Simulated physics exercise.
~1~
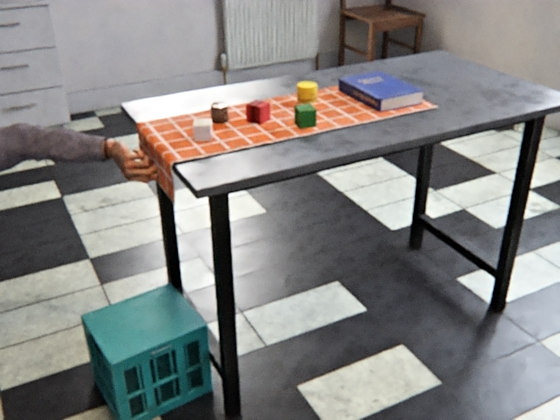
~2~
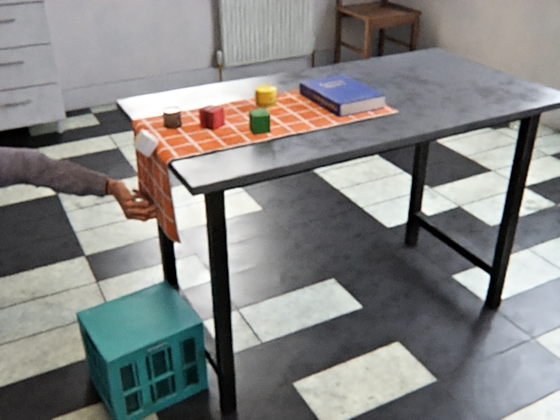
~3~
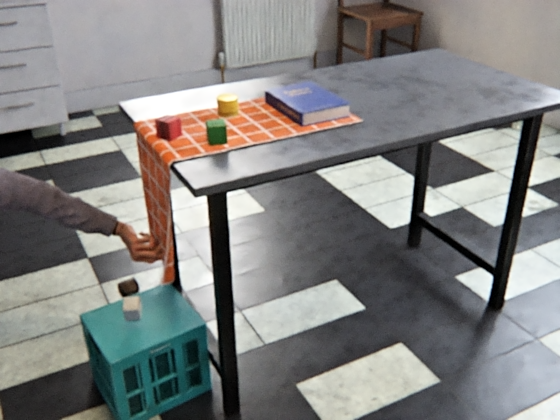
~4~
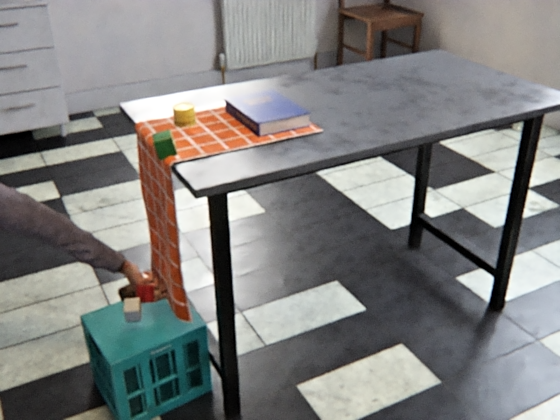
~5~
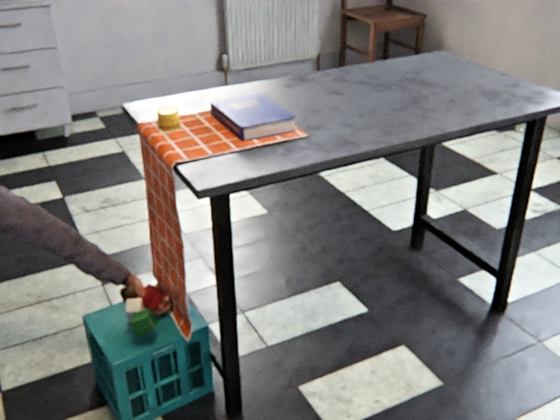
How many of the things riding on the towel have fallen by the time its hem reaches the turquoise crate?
Four of them have fallen, namely the white cube, the brown pot, the red cube and the green cube.
An orange checked tea towel hangs over the left end of a dark table in a tiled room, seen from slightly above by a gently swaying camera. On it sit a white cube, a brown pot, a red cube, a green cube, a yellow pot and a blue book, with a turquoise crate on the floor below. A hand from the left slowly draws the towel down. The white cube and brown pot drop onto the crate first, then the red cube, then the green one. Finally the hem rests on the crate, while the yellow pot and book remain on the table.
